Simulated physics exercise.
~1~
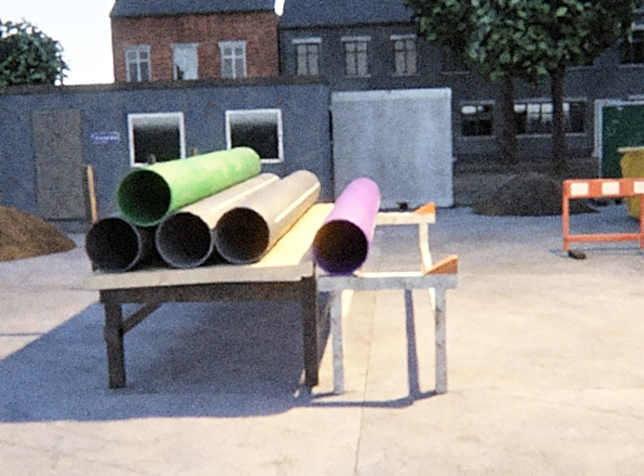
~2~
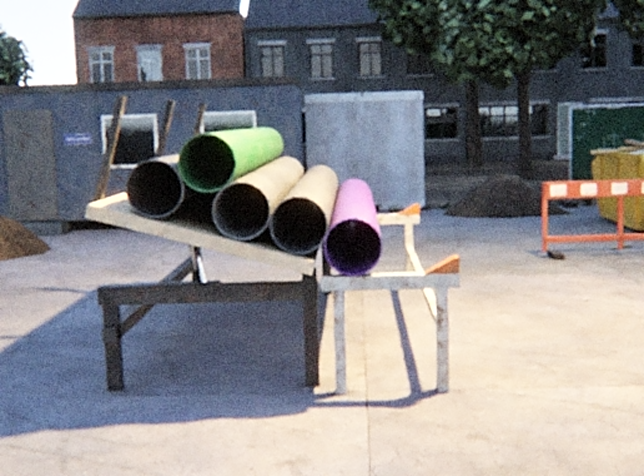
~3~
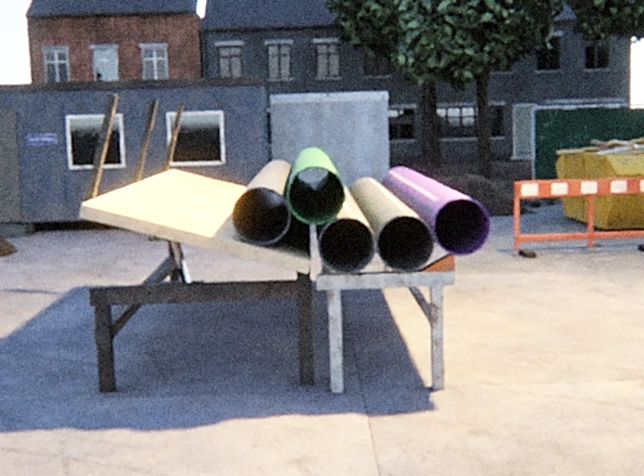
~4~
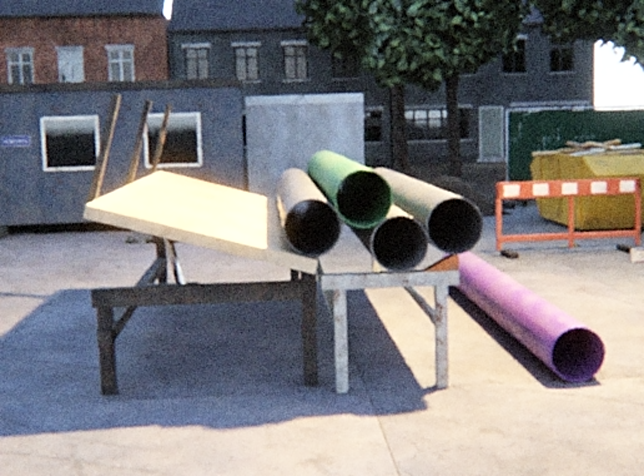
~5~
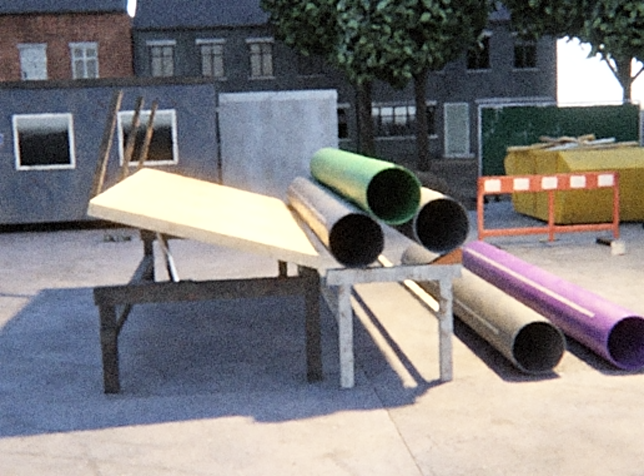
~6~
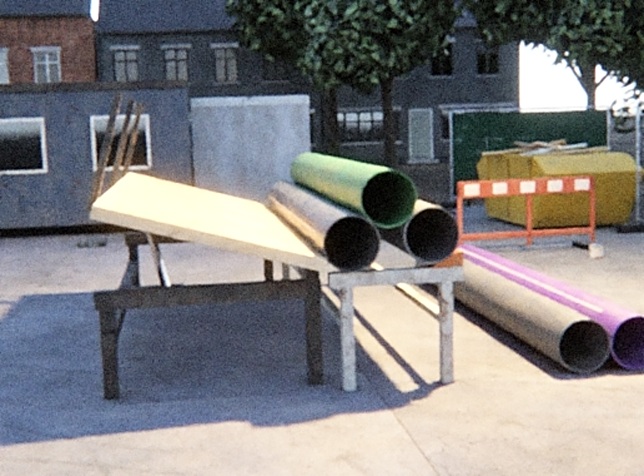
At the start, five plastic pipes sit side by side on a wooden table and the level rack next to it, a green one resting on top of the others and a purple one at the right. The left side of the deck tilts up, and the pipes roll right towards the rack. The purple pipe rolls over the rack's right end and drops to the ground. A grey pipe follows it down and settles alongside. The remaining pipes come to rest on the rack, with the green one still perched on top of two others.
